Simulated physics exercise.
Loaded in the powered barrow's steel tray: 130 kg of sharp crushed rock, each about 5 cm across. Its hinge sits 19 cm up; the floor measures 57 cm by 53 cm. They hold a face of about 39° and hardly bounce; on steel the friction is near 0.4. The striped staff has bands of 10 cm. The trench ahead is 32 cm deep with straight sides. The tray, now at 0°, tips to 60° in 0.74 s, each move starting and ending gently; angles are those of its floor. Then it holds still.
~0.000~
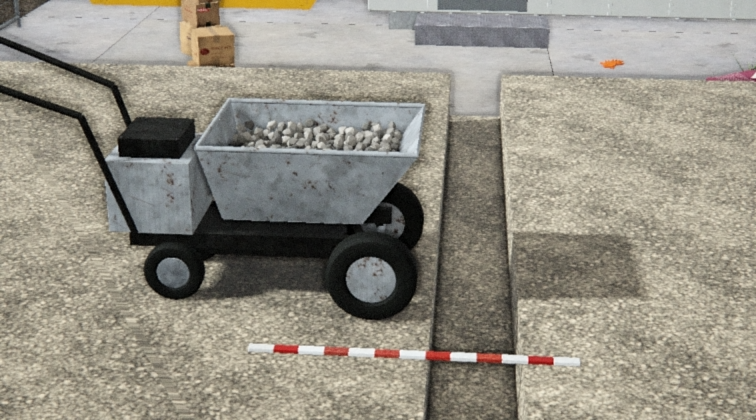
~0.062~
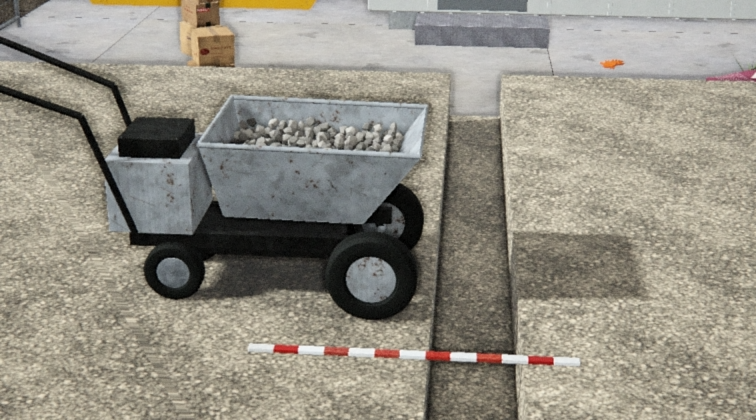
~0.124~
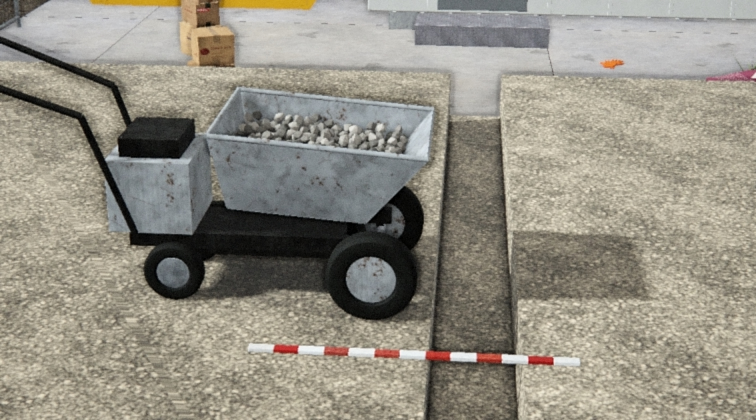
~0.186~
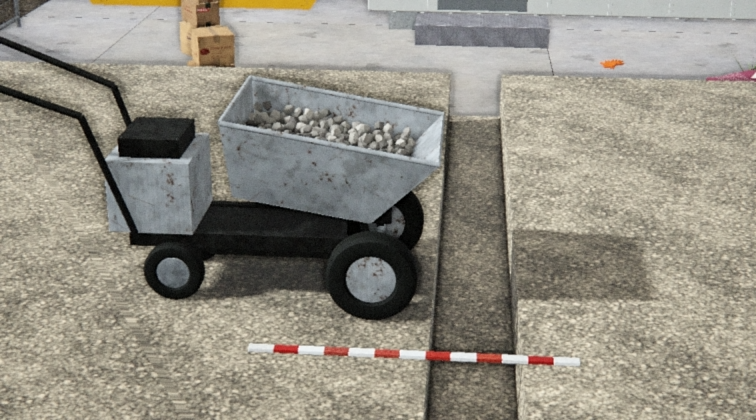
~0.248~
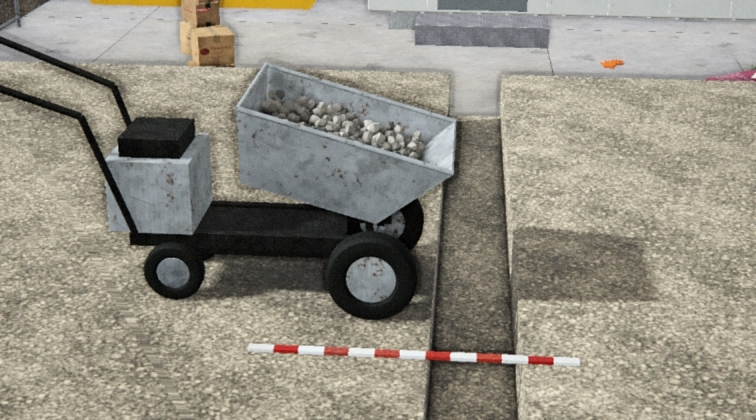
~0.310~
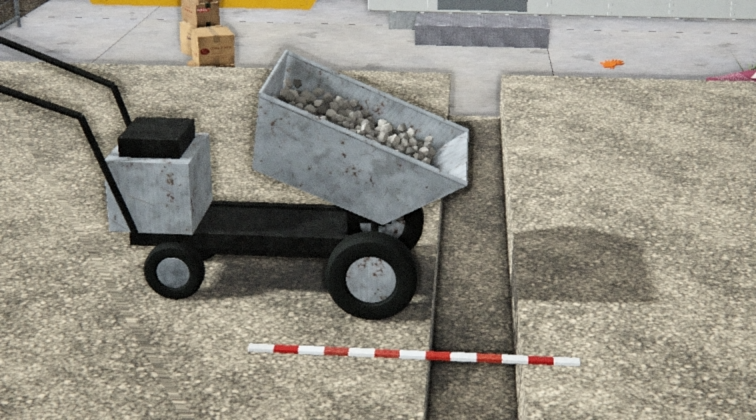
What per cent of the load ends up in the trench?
Close to 5 in a hundred.
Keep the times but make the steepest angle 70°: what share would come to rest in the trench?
In that case some 20 per cent.
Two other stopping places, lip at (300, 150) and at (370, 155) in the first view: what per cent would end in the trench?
Near 30 per cent from the first place, 20 from the second.
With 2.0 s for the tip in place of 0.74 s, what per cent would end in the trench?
It would be near 5 per cent.
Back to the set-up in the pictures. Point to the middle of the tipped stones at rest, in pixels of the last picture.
Around (559, 289).
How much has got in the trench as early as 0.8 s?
About 0 per cent by then.
After 0.6 s the floor is at 50°; 100 % in the tray; the foremost stones are at (470, 204).
After 0.8 s the floor is at 60°; 98 % in the tray, 1 % past the trench; the foremost stones are at (539, 245).
After 1.2 s the floor is at 60°; 75 % in the tray, 2 % in the trench, 23 % past the trench; the foremost stones are at (643, 302).
After 3.1 s the floor is at 60°; 65 % in the tray, 5 % in the trench, 30 % past the trench; the foremost stones are at (703, 307).
